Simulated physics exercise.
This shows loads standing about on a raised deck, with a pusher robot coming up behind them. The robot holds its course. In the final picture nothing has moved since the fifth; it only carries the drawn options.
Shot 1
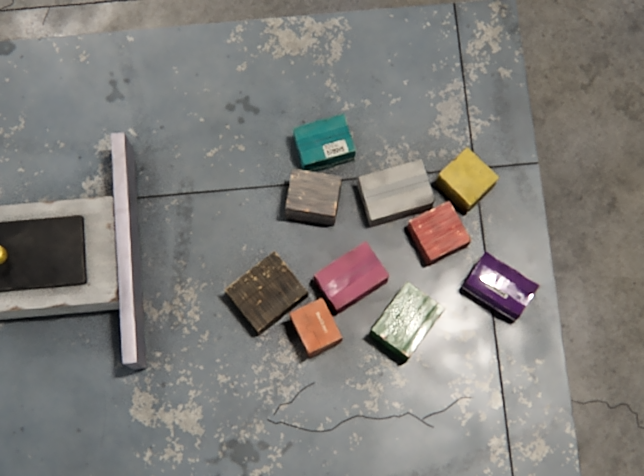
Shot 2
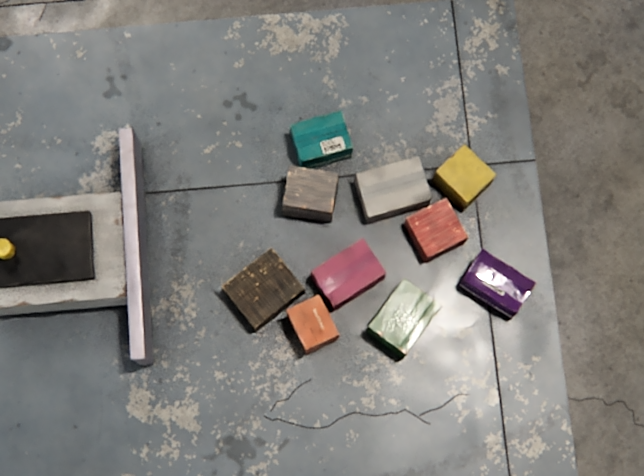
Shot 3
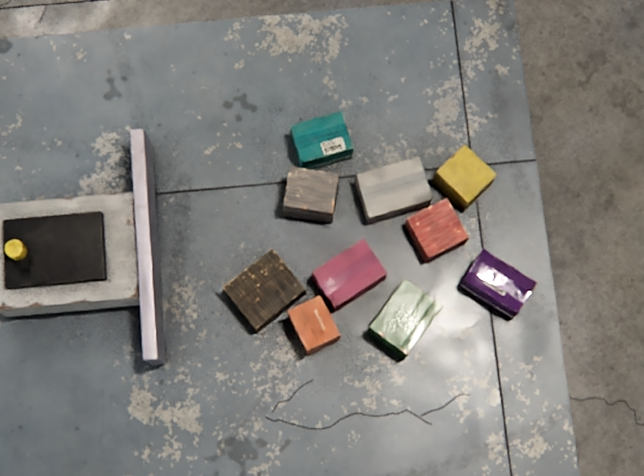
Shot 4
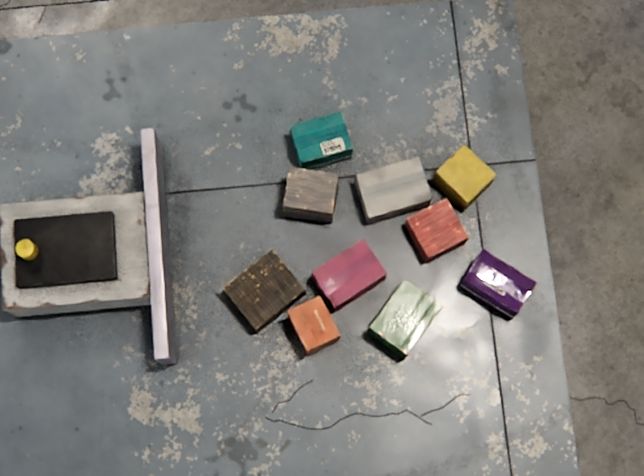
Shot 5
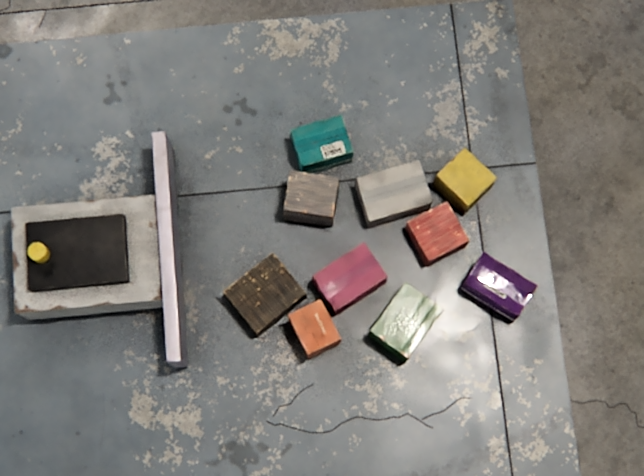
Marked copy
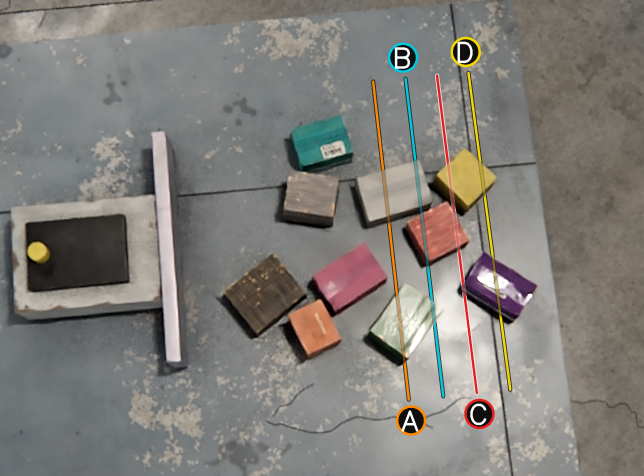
A pale pusher robot with a long upright blade, a black panel and a yellow knob sits at the left of a worn blue-grey deck, seen from above. To its right lie scattered blocks: teal, brownish grey, pale grey and yellow above, red and purple at right, dark brown, pink, orange and green below. The robot slides steadily rightward, blade first, while the blocks stay put.
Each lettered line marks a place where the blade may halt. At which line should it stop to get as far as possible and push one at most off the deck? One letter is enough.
A.
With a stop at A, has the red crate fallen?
By then, no.
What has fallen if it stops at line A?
The purple parcel goes over.
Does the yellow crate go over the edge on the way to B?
Yes.
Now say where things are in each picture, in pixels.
The first picture shows pink parcel (351, 278); orange box (316, 328); grey crate (314, 198).
The second picture shows robot (50, 248); white parcel (393, 190).
The third picture shows robot (63, 249); green crate (405, 319).
The fourth picture shows robot (73, 249); black crate (265, 291).
The fifth picture shows robot (85, 251); yellow crate (465, 182); pink parcel (350, 279); orange box (315, 330).
On the copy, A at (390, 235); B at (424, 232); C at (456, 229); D at (489, 226).
On A. First, robot (166, 244); orange box (321, 337); pink parcel (360, 277).
Then, robot (247, 236); purple parcel (504, 287); yellow crate (473, 178).
Finally, robot (307, 231); purple parcel over the edge; yellow crate (528, 166); one fallen.
By contrast, B drops three; C drops four; D drops six.
